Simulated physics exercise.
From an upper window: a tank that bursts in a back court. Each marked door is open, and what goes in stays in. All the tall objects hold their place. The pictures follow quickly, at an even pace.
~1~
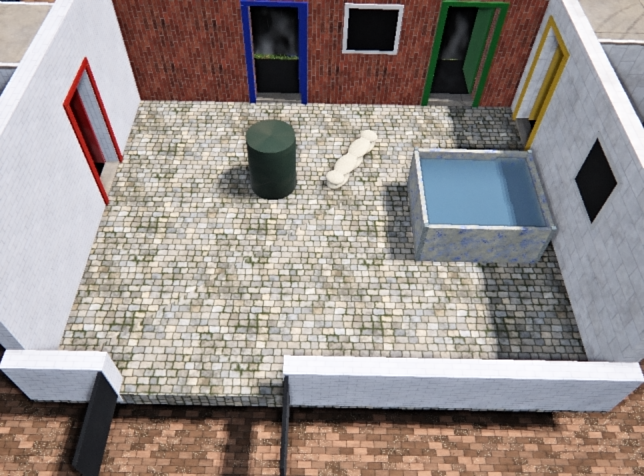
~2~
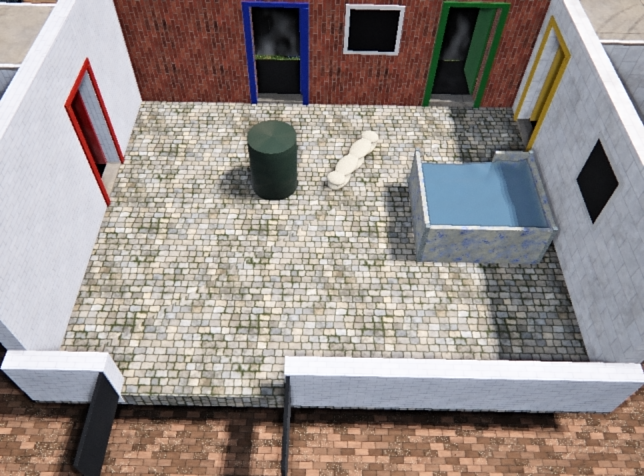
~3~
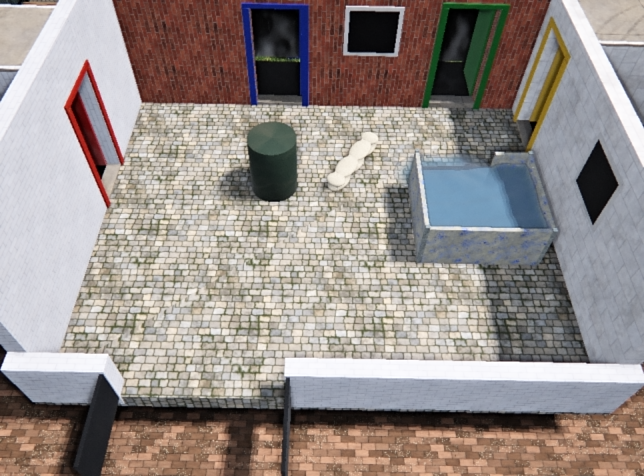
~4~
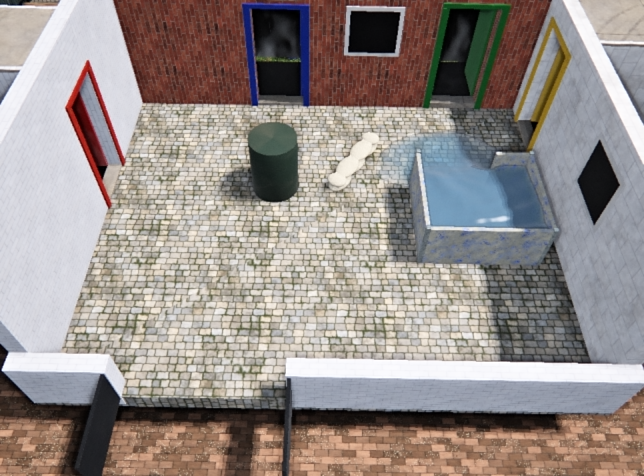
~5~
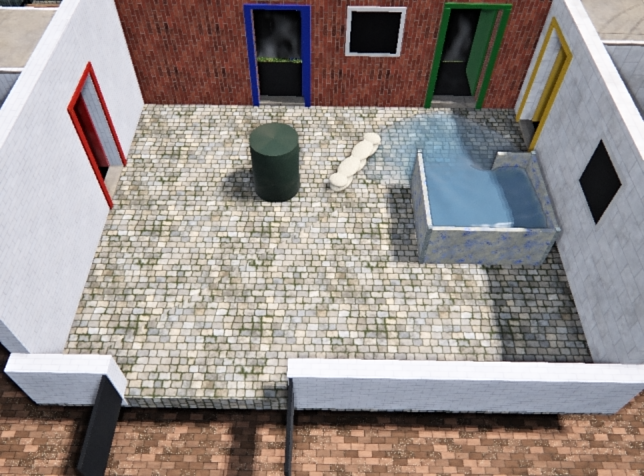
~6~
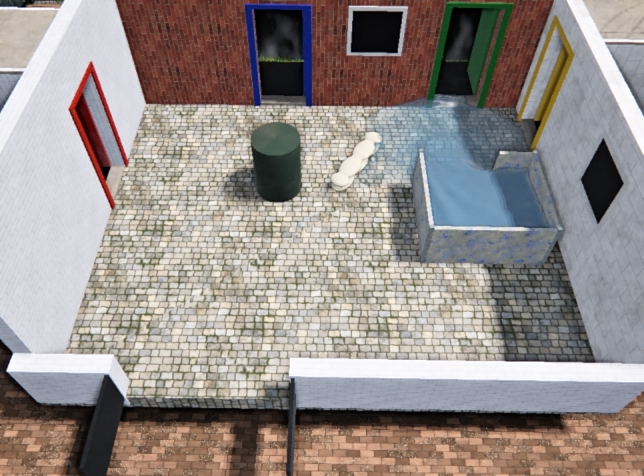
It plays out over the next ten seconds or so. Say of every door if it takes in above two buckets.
The green door takes more than that; the yellow door takes more than that; the red door takes more than that; the blue door stays under that.
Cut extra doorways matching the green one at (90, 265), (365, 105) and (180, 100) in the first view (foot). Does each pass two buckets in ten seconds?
One after the other: Holds, passes that mark, holds.
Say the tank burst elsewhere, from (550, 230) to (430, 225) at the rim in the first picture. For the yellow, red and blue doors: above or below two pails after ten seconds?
My reading: Yellow door stays under, red door floods, blue door is under.
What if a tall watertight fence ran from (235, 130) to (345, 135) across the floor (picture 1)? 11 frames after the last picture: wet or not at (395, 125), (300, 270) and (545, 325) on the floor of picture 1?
As listed: Under water, dry, clear.
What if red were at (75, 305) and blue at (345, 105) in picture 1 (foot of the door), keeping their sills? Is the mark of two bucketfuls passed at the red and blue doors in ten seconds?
One by one: Red door stays under; blue door takes more.
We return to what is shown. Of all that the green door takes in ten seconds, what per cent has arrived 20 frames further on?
About 90 per cent.
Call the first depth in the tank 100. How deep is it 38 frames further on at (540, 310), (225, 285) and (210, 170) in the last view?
Roughly 2, 0 and 4 per cent, in turn.
A moment on, water covers 15 % of the floor; the green door far over two buckets in, the yellow door wet at the sill, nothing in, the red door not reached, the blue door not reached.
Next, water covers 30 % of the floor; the green door far over two buckets in, the yellow door under two buckets in, the red door not reached, the blue door wet at the sill, nothing in.
Then, water covers 45 % of the floor; the green door far over two buckets in, the yellow door over two buckets in, the red door under two buckets in, the blue door under two buckets in.
Later, water covers 60 % of the floor; the green door far over two buckets in, the yellow door over two buckets in, the red door over two buckets in, the blue door under two buckets in.
In the end, water covers 85 % of the floor; the green door far over two buckets in, the yellow door over two buckets in, the red door far over two buckets in, the blue door under two buckets in.
